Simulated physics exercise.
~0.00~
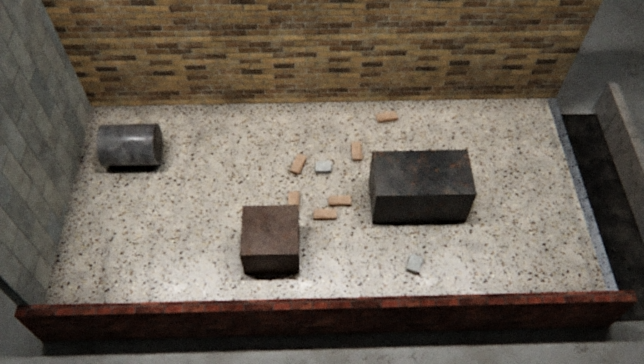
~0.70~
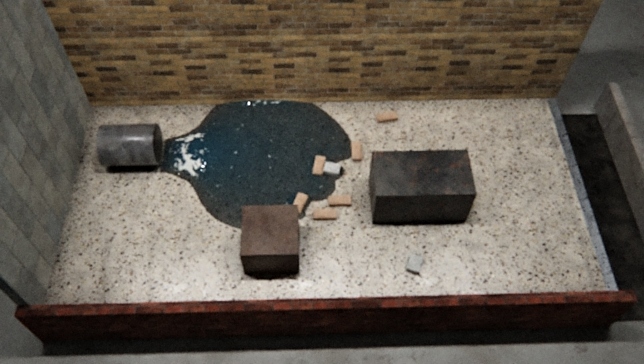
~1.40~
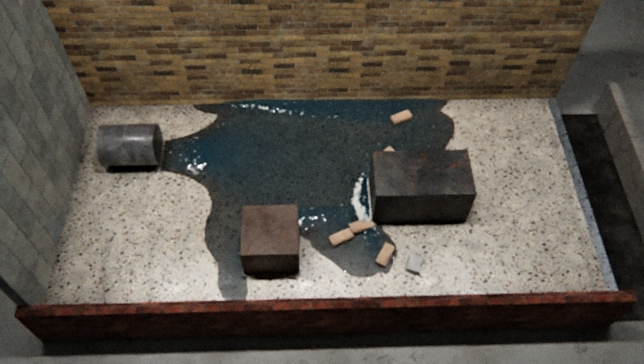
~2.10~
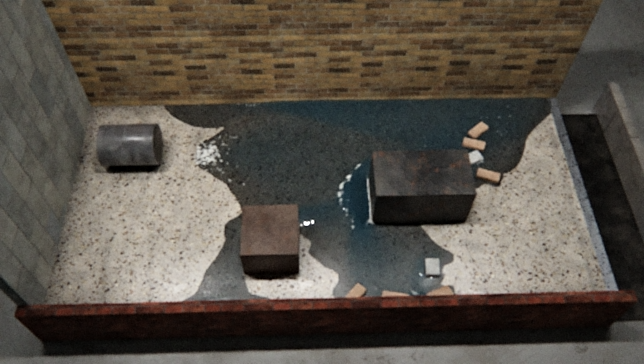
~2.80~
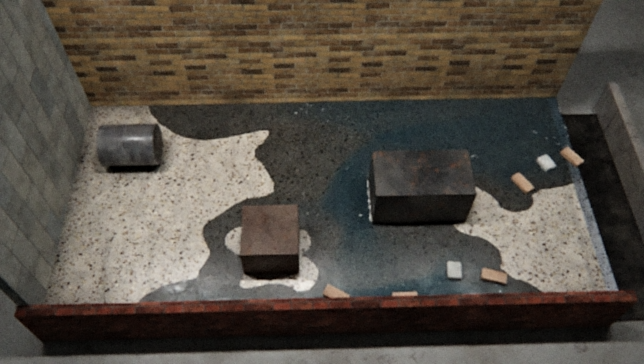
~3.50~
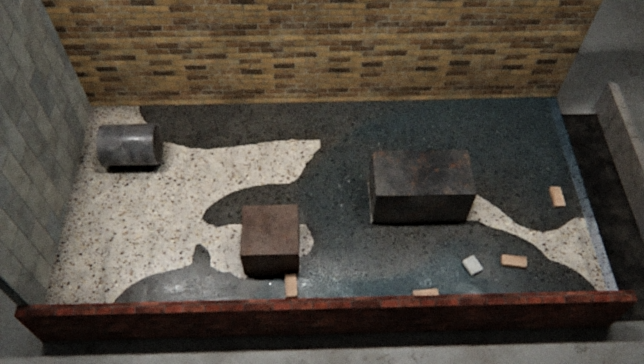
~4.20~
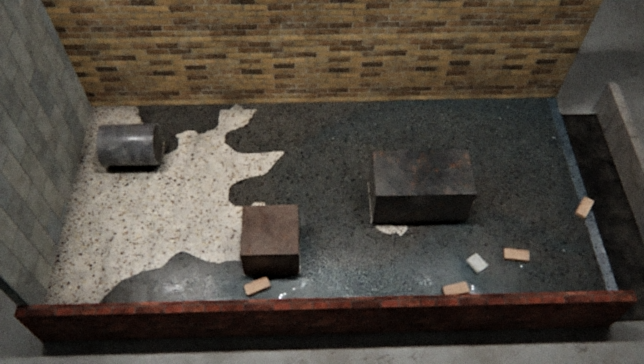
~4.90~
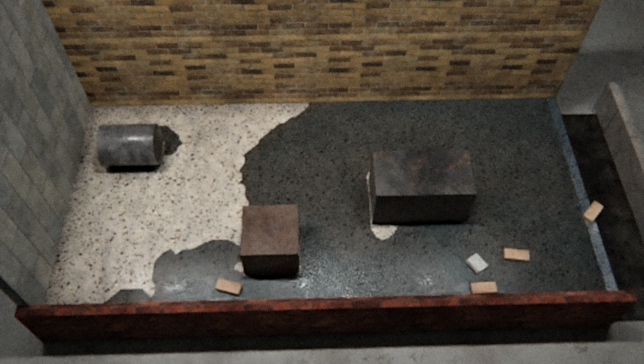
A large dark block and a smaller brown one stayed put as water poured from a metal pipe and spread across the speckled floor, sweeping small bricks rightward; the flow then dwindled, leaving bricks scattered at the right and front and the left floor bare.
